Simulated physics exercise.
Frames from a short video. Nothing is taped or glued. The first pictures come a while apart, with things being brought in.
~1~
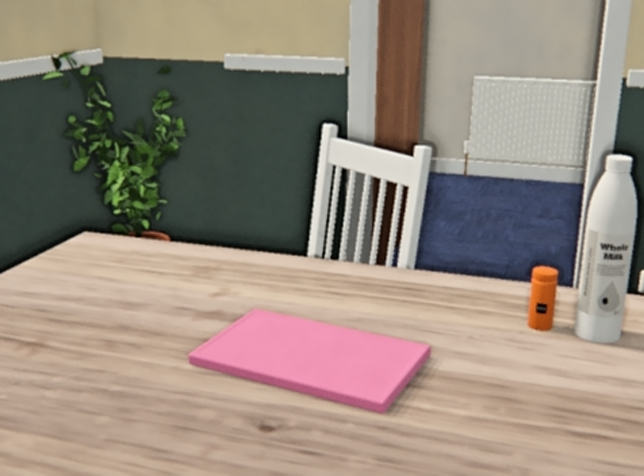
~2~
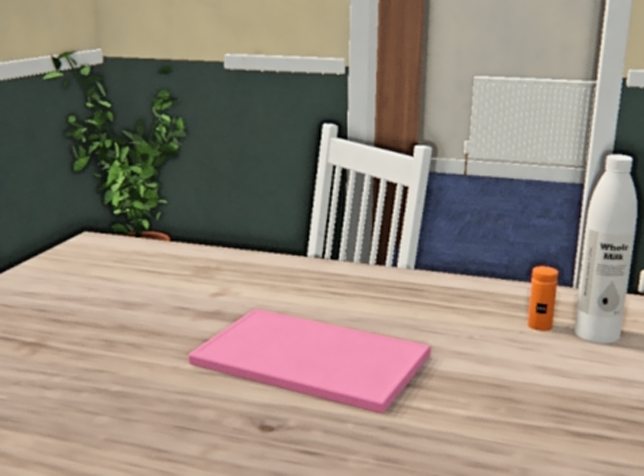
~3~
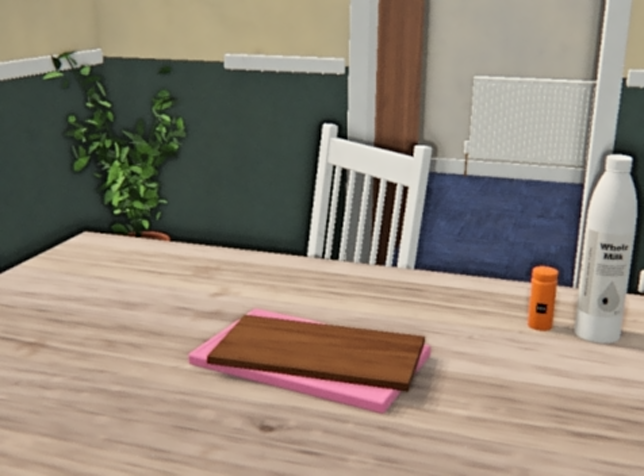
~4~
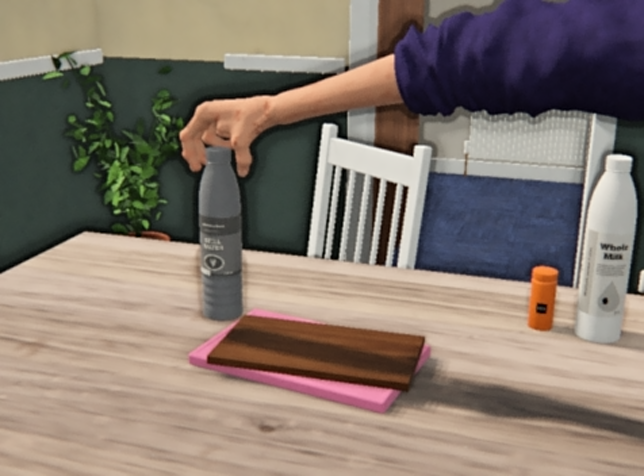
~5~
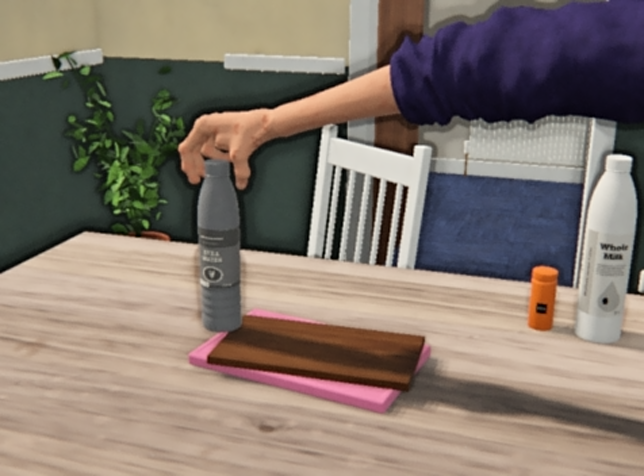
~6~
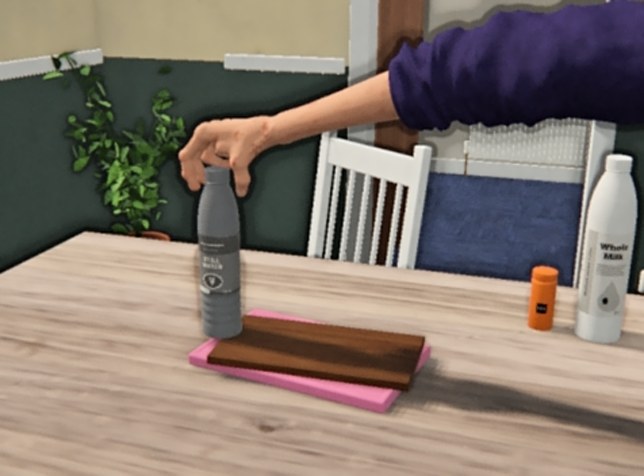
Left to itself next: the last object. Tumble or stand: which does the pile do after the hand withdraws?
The pile does not stand firm.
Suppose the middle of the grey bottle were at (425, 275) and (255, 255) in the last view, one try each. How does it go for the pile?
With the first placement the pile tips over, with the second it remains stable.
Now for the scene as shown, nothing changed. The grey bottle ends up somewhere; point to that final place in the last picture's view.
Look near (147, 299) in the final picture.
Then, 0.50 s on from there, grey bottle now fallen.
Then, 0.90 s on from there, things are still on the move.
In the end, fallen, grey bottle; the other 4 unmoved. At the end, from the last picture's camera, grey bottle near (147, 299). The pile loses its balance.
